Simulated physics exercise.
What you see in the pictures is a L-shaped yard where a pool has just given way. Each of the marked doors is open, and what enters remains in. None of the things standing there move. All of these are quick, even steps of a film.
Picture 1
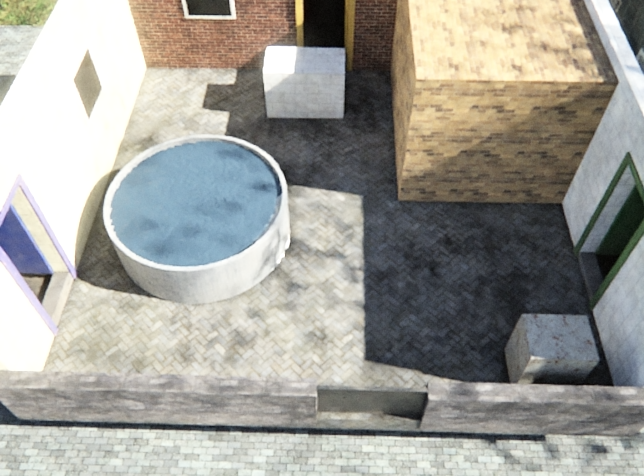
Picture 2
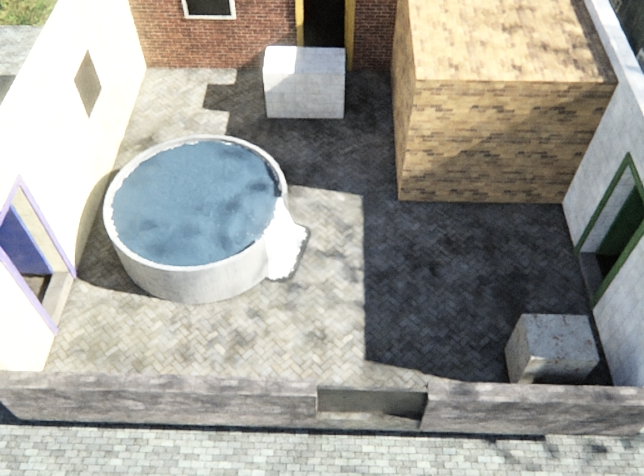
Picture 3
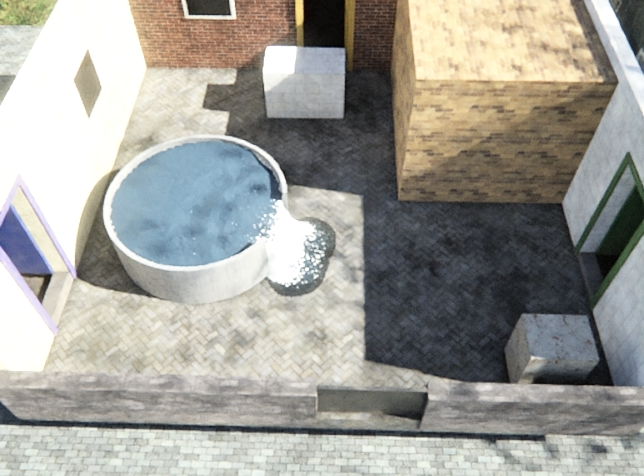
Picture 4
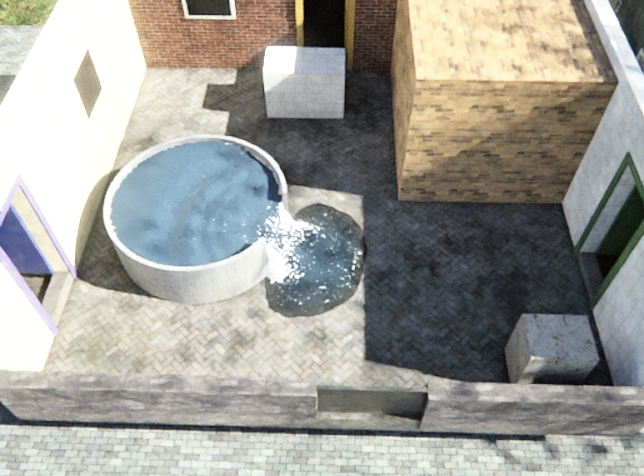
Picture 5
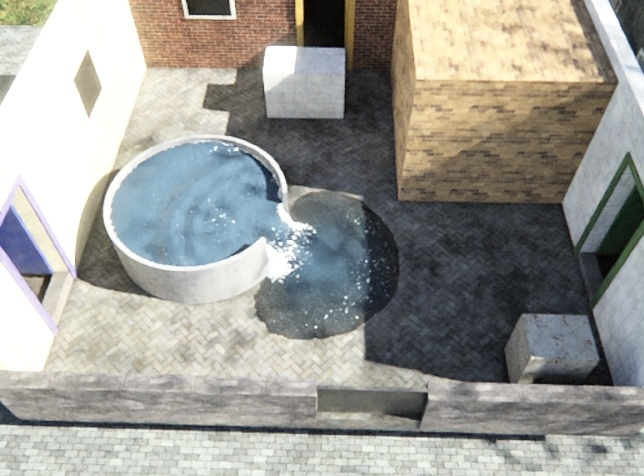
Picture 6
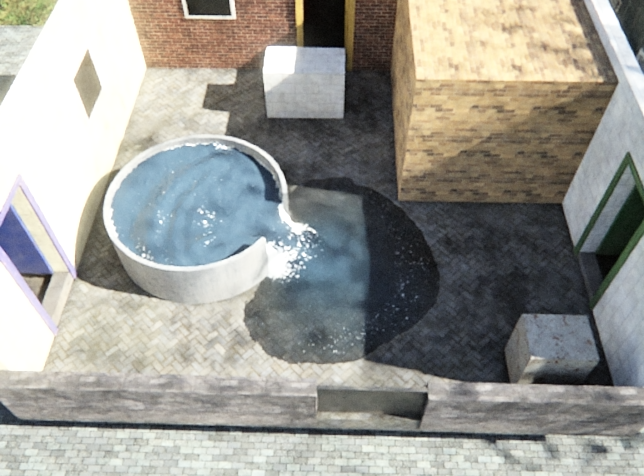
Water bursting through the right side of a round pool and spreading in a widening dark puddle across a walled, paved yard.
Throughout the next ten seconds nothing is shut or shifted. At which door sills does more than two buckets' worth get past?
The blue door passes two buckets or less; the green door passes more than two buckets; the yellow door passes two buckets or less.
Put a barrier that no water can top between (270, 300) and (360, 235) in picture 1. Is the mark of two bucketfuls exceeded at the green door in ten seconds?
Result - the green door remains within bounds.
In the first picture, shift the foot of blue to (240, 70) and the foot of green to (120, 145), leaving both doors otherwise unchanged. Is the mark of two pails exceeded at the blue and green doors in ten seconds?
Result - the blue stays within limits while the green stays within limits.
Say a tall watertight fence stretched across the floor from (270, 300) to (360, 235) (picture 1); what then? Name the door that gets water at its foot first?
That's the yellow one.
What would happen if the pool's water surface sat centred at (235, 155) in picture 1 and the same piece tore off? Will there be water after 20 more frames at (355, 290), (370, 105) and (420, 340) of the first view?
I'd say swamped for the first, swamped for the second and swamped for the third.
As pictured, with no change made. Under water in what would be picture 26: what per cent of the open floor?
Close to 50 in a hundred, I think.
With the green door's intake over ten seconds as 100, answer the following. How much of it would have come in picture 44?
Close to 90 percent.
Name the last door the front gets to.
That's the one in blue.
A moment on, water covers 35 % of the floor; the blue door not reached, the green door not reached, the yellow door not reached.
Next, water covers 45 % of the floor; the blue door not reached, the green door under two buckets in, the yellow door not reached.
Then, water covers 50 % of the floor; the blue door not reached, the green door far over two buckets in, the yellow door not reached.
Later, water covers 60 % of the floor; the blue door not reached, the green door far over two buckets in, the yellow door wet at the sill, nothing in.
In the end, water covers 95 % of the floor; the blue door wet at the sill, nothing in, the green door far over two buckets in, the yellow door wet at the sill, nothing in.
